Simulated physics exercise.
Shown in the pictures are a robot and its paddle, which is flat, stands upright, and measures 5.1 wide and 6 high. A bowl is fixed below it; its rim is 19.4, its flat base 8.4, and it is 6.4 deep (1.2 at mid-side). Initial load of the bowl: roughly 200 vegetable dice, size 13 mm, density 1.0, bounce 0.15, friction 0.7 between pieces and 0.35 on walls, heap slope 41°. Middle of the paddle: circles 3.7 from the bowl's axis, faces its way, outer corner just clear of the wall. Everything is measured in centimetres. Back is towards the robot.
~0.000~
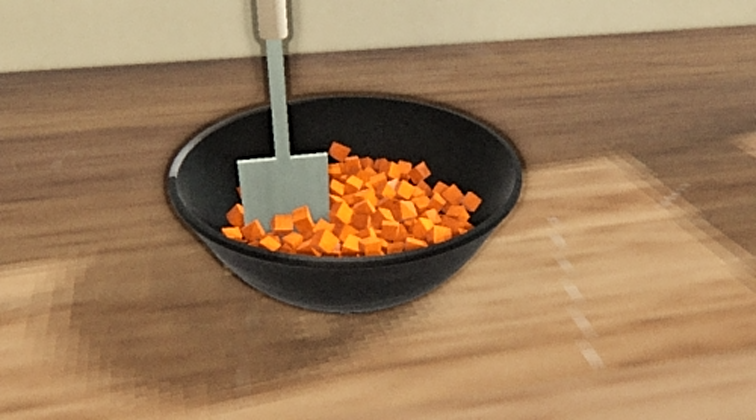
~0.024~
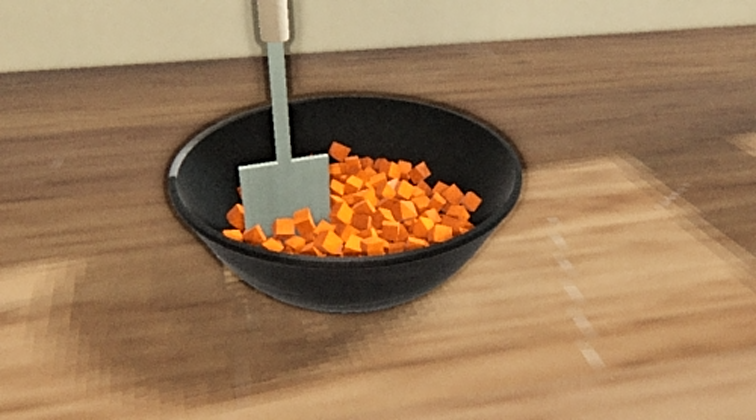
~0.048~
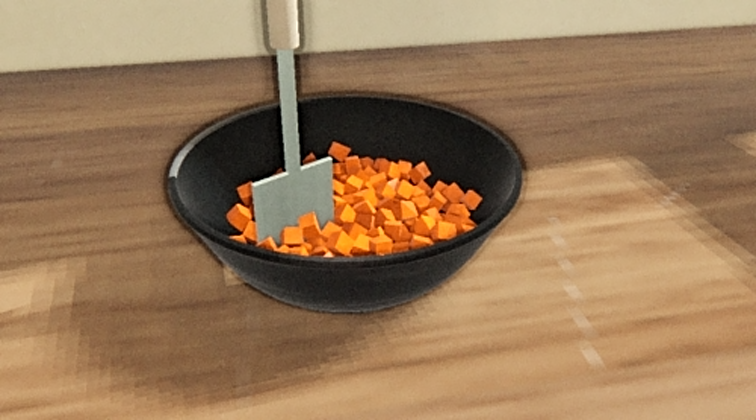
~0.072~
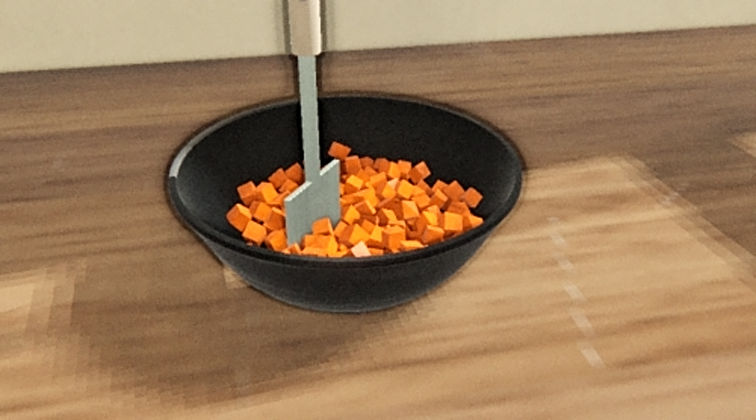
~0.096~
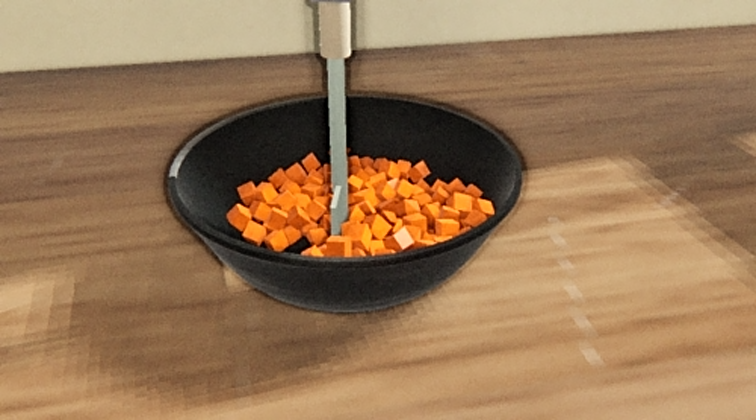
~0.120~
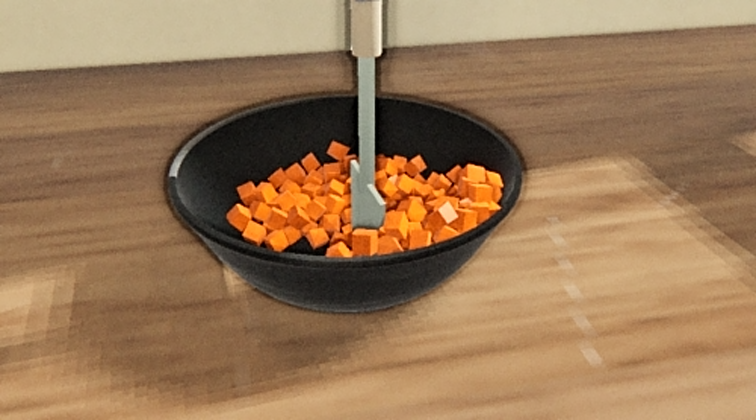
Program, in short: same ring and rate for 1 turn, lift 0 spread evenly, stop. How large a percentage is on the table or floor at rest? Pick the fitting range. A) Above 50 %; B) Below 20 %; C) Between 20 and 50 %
Option C: Between 20 and 50 %.
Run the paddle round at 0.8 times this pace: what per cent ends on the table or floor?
Close to 15 in a hundred.
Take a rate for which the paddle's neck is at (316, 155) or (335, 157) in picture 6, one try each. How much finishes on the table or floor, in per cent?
Roughly 10 per cent on the first try and 20 per cent on the second.
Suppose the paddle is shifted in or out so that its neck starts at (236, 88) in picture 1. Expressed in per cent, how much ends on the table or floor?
About 0 %.
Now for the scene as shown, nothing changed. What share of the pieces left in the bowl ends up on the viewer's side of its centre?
60 %.
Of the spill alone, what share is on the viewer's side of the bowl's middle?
That share is about 30 per cent.
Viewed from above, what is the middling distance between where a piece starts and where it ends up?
About 11 centimetres.
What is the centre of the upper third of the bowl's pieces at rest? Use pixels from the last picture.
Centre of top third: Approx. (319, 266).
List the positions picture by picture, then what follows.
Paddle neck at (281, 134), 0° round; upper third of the load around (360, 215), from x 235 to 470, top at y 150; 204 in the bowl, in the first picture.
Paddle neck at (282, 137), 7° round; upper third of the load around (361, 216), from x 235 to 470, top at y 150, in the second picture.
Paddle neck at (292, 146), 27° round; upper third of the load around (360, 226), from x 235 to 470, top at y 150, in the third picture.
Paddle neck at (312, 154), 50° round; upper third of the load around (364, 238), from x 240 to 475, top at y 150, in the fourth picture.
Paddle neck at (339, 157), 74° round; upper third of the load around (394, 236), from x 240 to 480, top at y 150, in the fifth picture.
Paddle neck at (367, 156), 97° round; upper third of the load around (437, 221), from x 240 to 490, top at y 150; 204 in the bowl, in the sixth picture.
After 0.22 s, 194° round, highest piece 10 above the table; 184 in the bowl, 20 in flight or on the tool.
After 0.32 s, 292° round, highest piece 10 above the table; 152 in the bowl, 18 on the table or floor, 34 in flight or on the tool.
After 0.57 s, 0° round, highest piece 7 above the table; 132 in the bowl, 72 on the table or floor.
After 1.27 s, 0° round, highest piece 7 above the table; 132 in the bowl, 72 on the table or floor.
At rest, 132 in the bowl, 72 on the table or floor. That is 35 % on the table or floor.
